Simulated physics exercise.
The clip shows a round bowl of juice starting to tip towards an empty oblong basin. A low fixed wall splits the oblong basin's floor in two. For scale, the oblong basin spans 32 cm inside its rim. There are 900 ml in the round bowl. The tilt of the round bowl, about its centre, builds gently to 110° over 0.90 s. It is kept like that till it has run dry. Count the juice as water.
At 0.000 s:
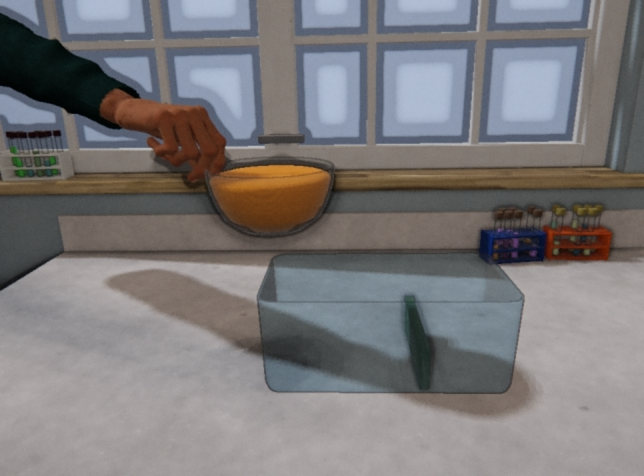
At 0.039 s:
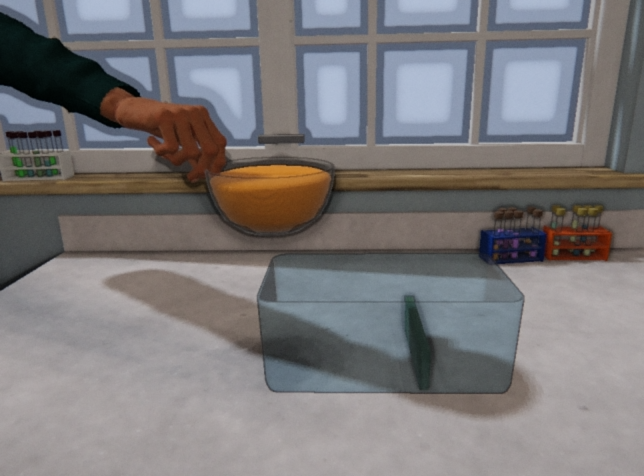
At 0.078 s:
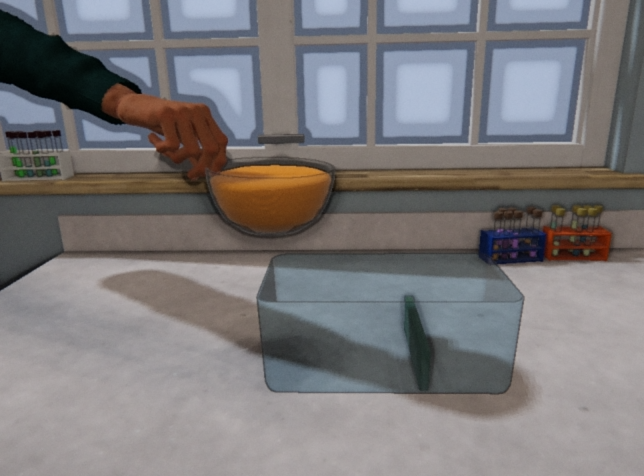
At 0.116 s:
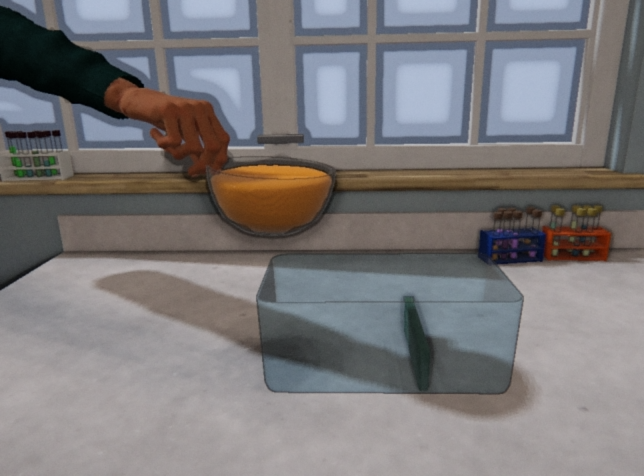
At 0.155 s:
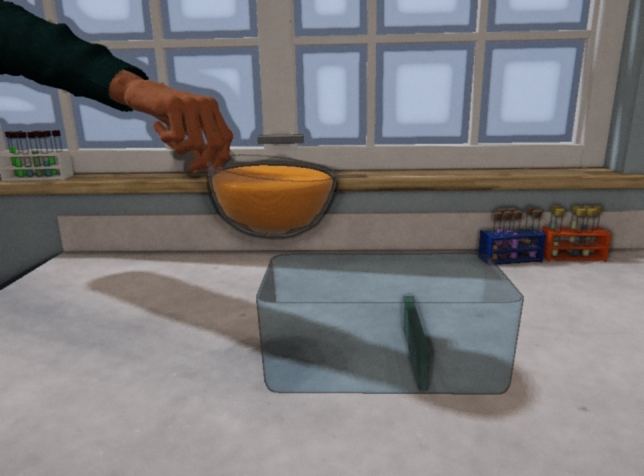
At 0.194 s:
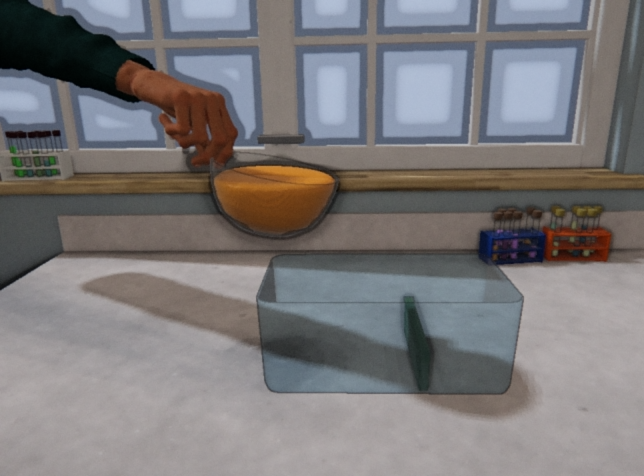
A hand slowly tilts a round bowl of orange liquid slightly above an empty clear basin.
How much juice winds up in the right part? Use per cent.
Roughly 5 per cent is past the wall.
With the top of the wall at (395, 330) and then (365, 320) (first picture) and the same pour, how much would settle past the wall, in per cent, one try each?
First 30, then 65 per cent.
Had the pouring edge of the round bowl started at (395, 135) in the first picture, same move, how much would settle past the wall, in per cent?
In that case some 70 per cent.
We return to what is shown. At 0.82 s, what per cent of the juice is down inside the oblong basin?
Some 96 per cent.
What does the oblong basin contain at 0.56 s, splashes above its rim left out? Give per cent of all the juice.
Near 26 in a hundred.
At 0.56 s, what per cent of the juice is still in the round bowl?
Some 38 per cent.
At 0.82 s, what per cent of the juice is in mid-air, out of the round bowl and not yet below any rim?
Near 3 in a hundred.
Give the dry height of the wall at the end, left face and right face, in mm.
Some 30 mm on the left and 54 mm on the right.
After 0.56 s the tilt is 75° and 39 per cent is still to pour, 26 is left of the wall and 0 right of it.
After 0.82 s the tilt is 108° and 1 per cent is still to pour, 94 is left of the wall and 2 right of it.
After 1.10 s the tilt is 110° and 0 per cent is still to pour, 95 is left of the wall and 4 right of it.
After 1.40 s the tilt is 110° and 0 per cent is still to pour, 95 is left of the wall and 5 right of it.
In the end 95 per cent lies left of the wall, 5 right of it and 1 outside.
